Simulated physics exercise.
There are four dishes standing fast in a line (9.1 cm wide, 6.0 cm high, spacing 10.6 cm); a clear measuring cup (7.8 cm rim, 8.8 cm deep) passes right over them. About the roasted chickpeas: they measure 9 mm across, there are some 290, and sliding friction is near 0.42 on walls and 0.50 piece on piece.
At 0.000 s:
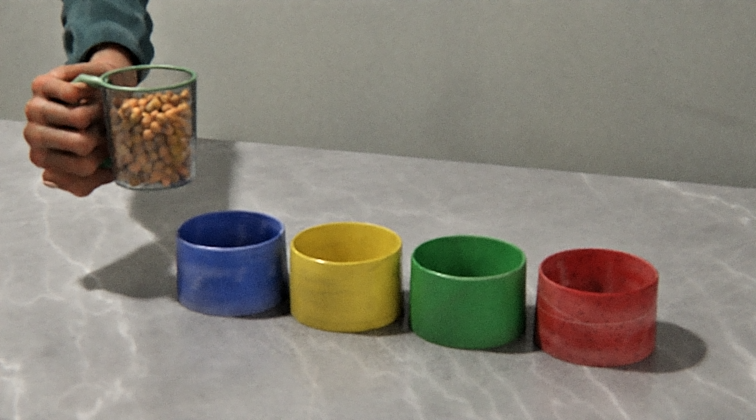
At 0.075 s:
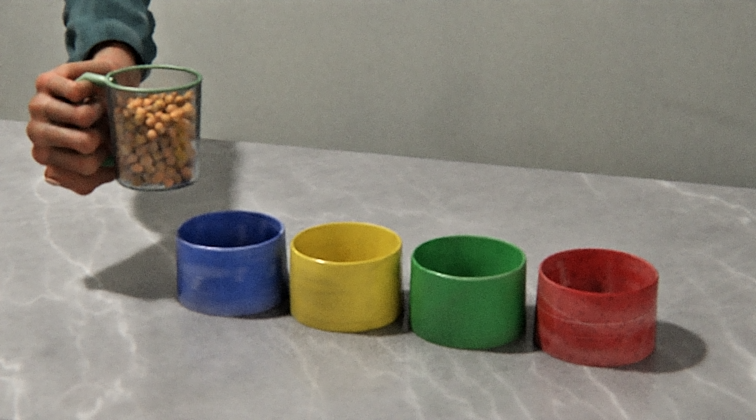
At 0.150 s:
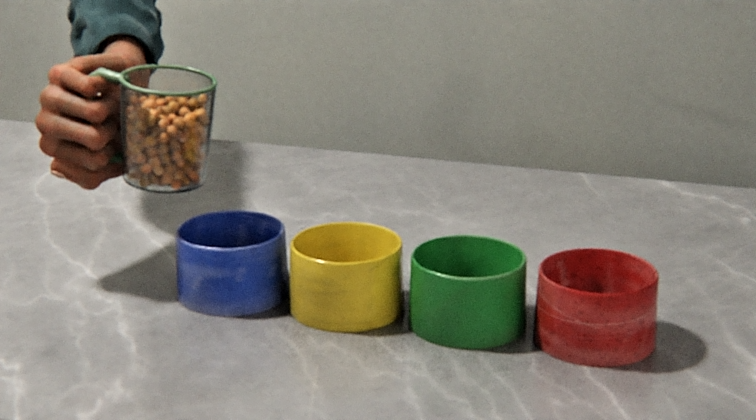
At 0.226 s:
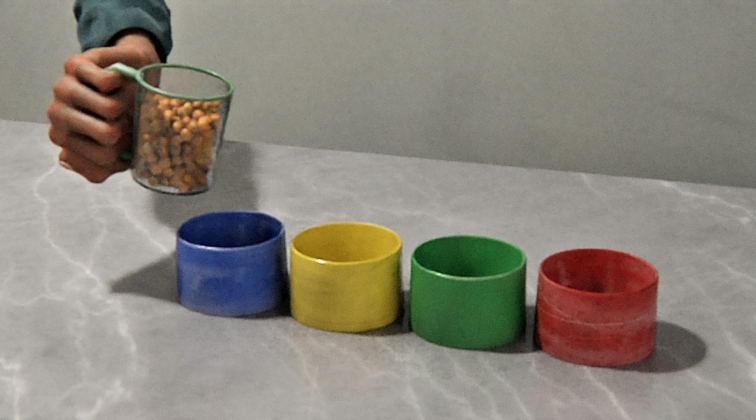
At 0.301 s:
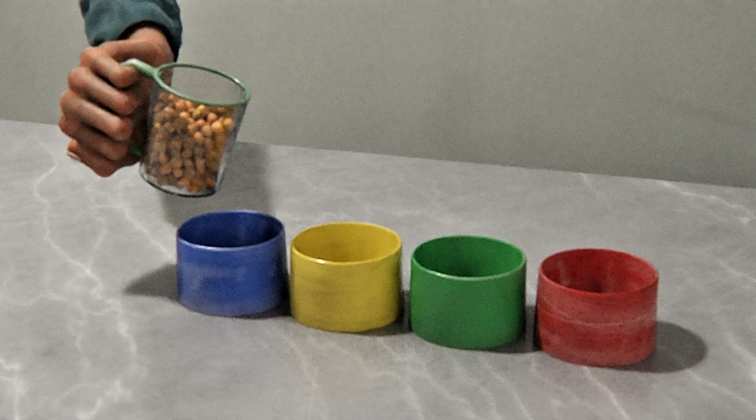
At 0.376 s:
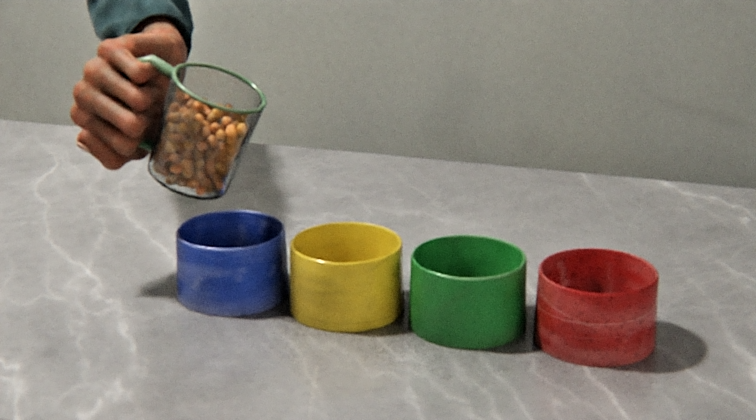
We see a hand holding a clear measuring cup of roasted chickpeas beside a row of blue, yellow, green and red dishes. The hand moves the cup a short way right, tilting it rightward above the blue dish.
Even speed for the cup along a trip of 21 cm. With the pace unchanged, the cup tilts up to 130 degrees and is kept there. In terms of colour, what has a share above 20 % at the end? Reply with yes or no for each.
Red: No, blue: No, green: Yes, yellow: No, counter: No.
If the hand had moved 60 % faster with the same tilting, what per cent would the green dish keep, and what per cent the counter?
Green: 100; counter: 0.
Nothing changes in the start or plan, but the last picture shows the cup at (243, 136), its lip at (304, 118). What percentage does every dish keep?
Final shares - red 0 %, blue 0 %, green 100 %, yellow 0 %.
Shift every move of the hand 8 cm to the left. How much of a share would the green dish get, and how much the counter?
Then the green dish would get 0 and the counter 0.
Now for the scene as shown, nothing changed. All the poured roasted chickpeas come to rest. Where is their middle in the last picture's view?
(466, 293) or so.
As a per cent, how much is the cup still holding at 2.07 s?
Roughly 0 per cent of the load.
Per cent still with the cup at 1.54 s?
Around 85 in a hundred.
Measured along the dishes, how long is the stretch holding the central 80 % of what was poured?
5 centimetres.
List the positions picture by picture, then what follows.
In the first frame, cup at (152, 128), tilt 0 degrees, lip at (191, 81), moved 0.0 cm; middle of the pieces at (156, 138); blue dish at (231, 230); yellow dish at (346, 243); green dish at (469, 257); red dish at (598, 271).
In the second frame, cup at (156, 128), tilt 2 degrees, lip at (196, 83), moved 0.4 cm; middle of the pieces at (160, 138).
In the third frame, cup at (167, 129), tilt 6 degrees, lip at (211, 89), moved 1.4 cm; middle of the pieces at (169, 139).
In the fourth frame, cup at (179, 131), tilt 12 degrees, lip at (228, 95), moved 2.5 cm; middle of the pieces at (181, 140).
In the fifth frame, cup at (191, 132), tilt 17 degrees, lip at (245, 102), moved 3.7 cm; middle of the pieces at (192, 141).
In the sixth frame, cup at (204, 133), tilt 23 degrees, lip at (261, 109), moved 4.8 cm; middle of the pieces at (203, 142); blue dish at (231, 230); yellow dish at (346, 243); green dish at (469, 257); red dish at (598, 271). Its pace works out near 70 degrees a second; the hand travels 15 cm a second.
After 1.07 s, tilt 73 degrees; cup holds 100 %.
Then, at 1.54 s, tilt 107 degrees; cup holds 85 %, green 15 %.
After 2.07 s, tilt 130 degrees; cup holds 0 %, green 100 %.
In the end, at 2.5 s, red 0 %, blue 0 %, green 100 %, yellow 0 %, counter 0 %.
